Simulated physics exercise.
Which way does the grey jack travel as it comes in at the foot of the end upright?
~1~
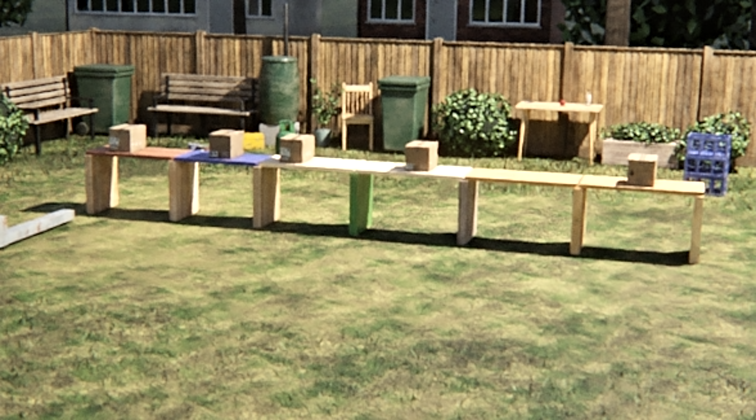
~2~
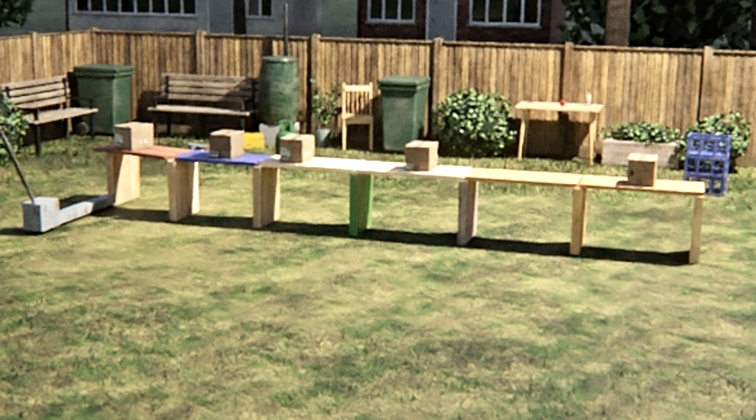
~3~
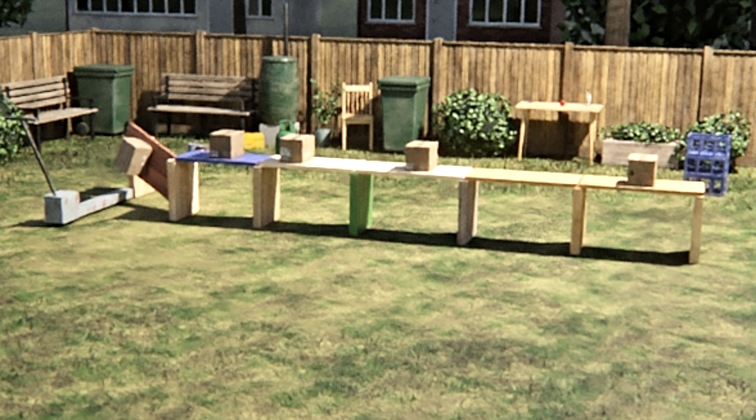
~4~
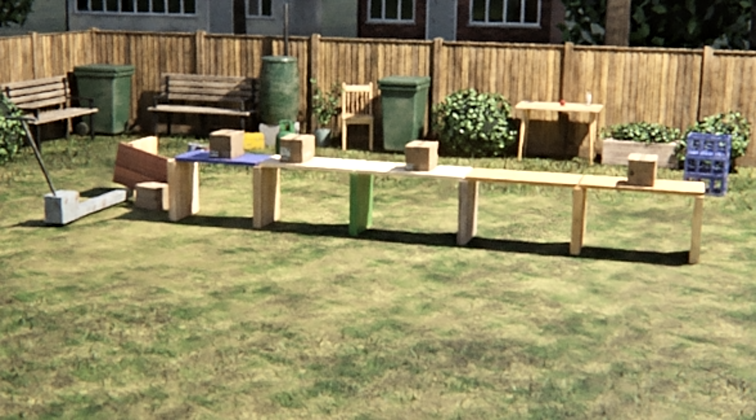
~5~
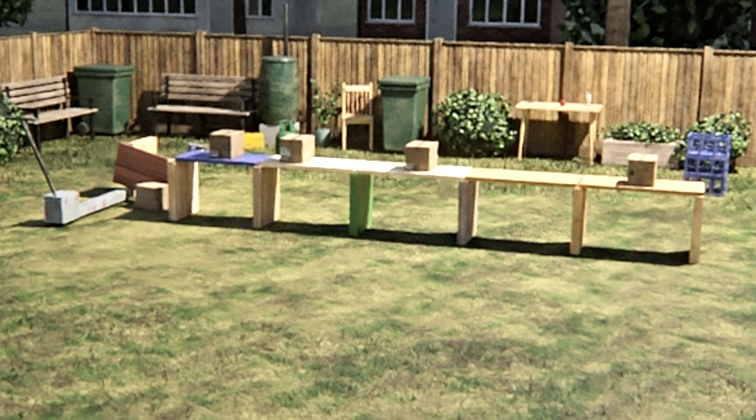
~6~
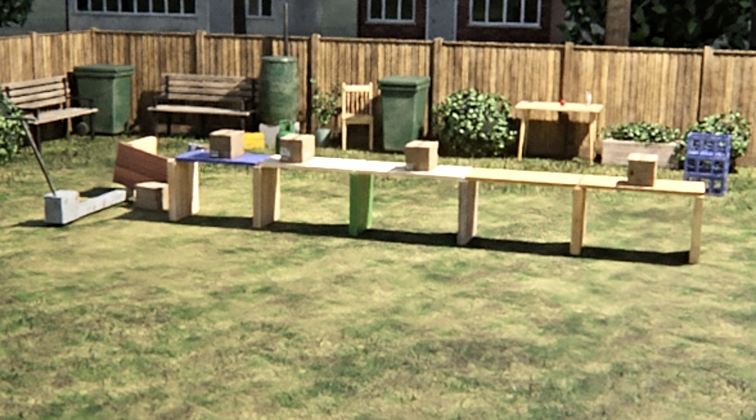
It moves to the right, sliding in low over the grass from the left side of the view.
